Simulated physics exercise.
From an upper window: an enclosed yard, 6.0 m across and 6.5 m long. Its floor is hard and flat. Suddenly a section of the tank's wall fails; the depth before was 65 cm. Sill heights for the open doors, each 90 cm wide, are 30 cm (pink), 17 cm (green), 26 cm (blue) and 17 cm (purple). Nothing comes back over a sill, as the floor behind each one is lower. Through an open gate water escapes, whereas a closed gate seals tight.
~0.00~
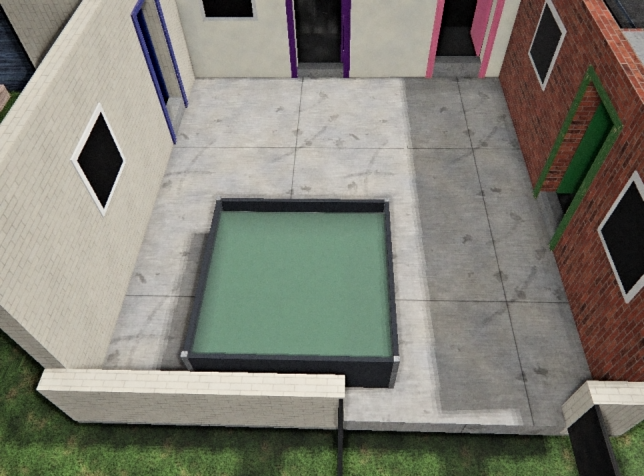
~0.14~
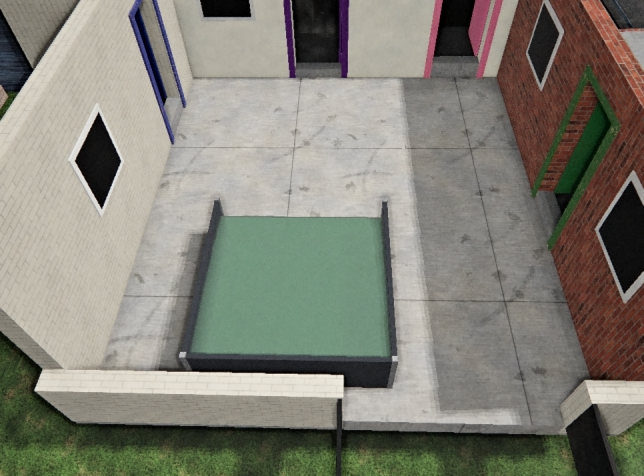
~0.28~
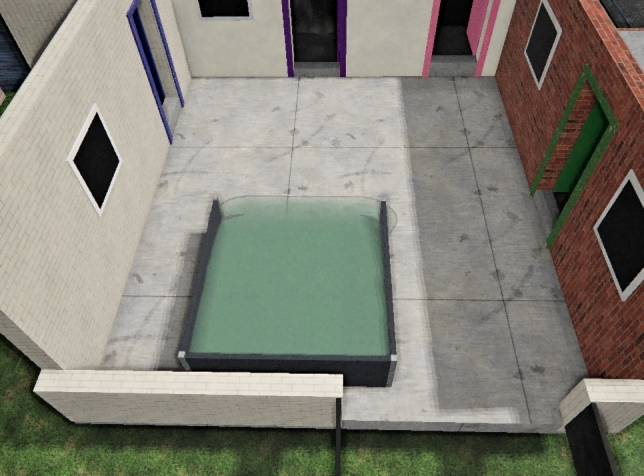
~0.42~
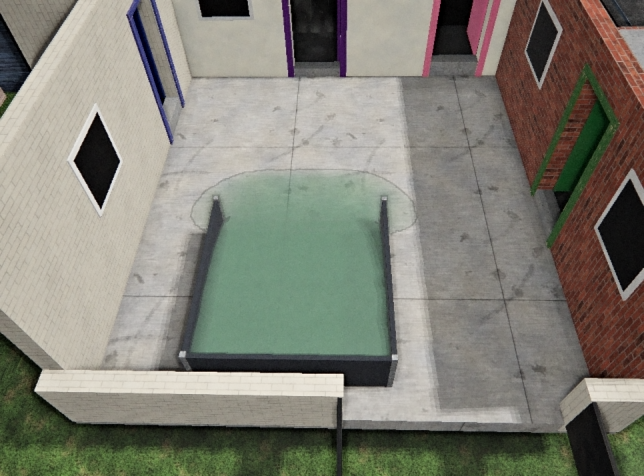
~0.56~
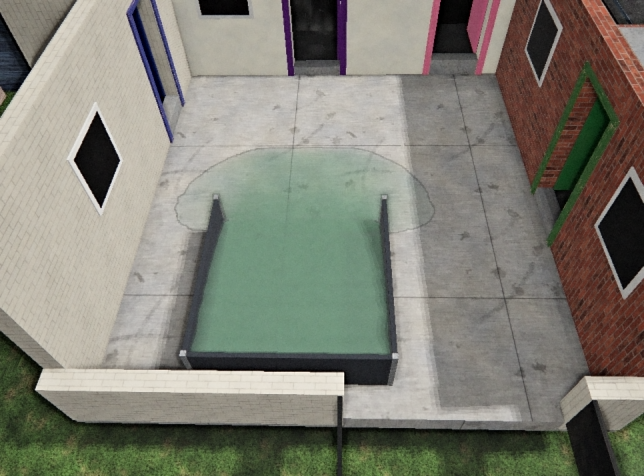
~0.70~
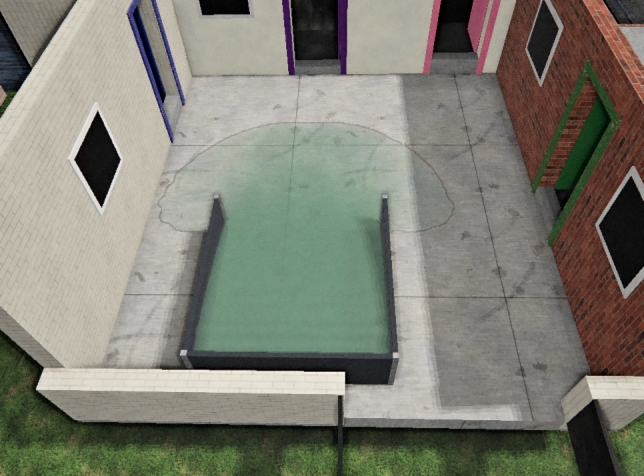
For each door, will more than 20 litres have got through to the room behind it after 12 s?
At the end, the pink door remains within the limit, the green door remains within the limit, the blue door remains within the limit, the purple door breaks the limit.
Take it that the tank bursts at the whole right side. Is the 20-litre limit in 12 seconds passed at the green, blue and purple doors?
Green: Exceeding the limit; blue: Within the limit; purple: Within the limit.
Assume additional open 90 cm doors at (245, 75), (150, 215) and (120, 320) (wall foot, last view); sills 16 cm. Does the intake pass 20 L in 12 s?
Result in order - more than that, not enough, not enough.
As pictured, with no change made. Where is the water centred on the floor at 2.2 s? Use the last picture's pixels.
I'd put it close to (304, 184).
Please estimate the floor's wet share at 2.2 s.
About 60 per cent.
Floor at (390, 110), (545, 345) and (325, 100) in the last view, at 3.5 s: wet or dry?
In turn: Flooded, still dry, flooded.
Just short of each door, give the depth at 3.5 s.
Depths: Pink door 22 cm, green door 1 cm, blue door 24 cm, purple door 25 cm.
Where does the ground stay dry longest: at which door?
Green.
After 1.4 s water covers 50 % of the floor and is deepest (26 cm) near (266, 220); pink door not reached, green door not reached, blue door 6 cm at the sill, 0 L in, purple door 29 cm at the sill, 4 L in.
After 2.2 s water covers 60 % of the floor and is deepest (42 cm) near (201, 79); pink door 16 cm at the sill, 0 L in, green door not reached, blue door 14 cm at the sill, 0 L in, purple door 33 cm at the sill, 64 L in.
After 3.5 s water covers 60 % of the floor and is deepest (32 cm) near (488, 77); pink door 22 cm at the sill, 0 L in, green door not reached, blue door 24 cm at the sill, 0 L in, purple door 25 cm at the sill, 139 L in.
After 7.0 s water covers 95 % of the floor and is deepest (17 cm) near (157, 379); pink door 14 cm at the sill, 1 L in, green door 9 cm at the sill, 0 L in, blue door 8 cm at the sill, 1 L in, purple door 10 cm at the sill, 159 L in.
After 12.0 s water covers 95 % of the floor and is deepest (10 cm) near (506, 329); pink door 6 cm at the sill, 1 L in, green door 6 cm at the sill, 0 L in, blue door 7 cm at the sill, 1 L in, purple door 6 cm at the sill, 159 L in.
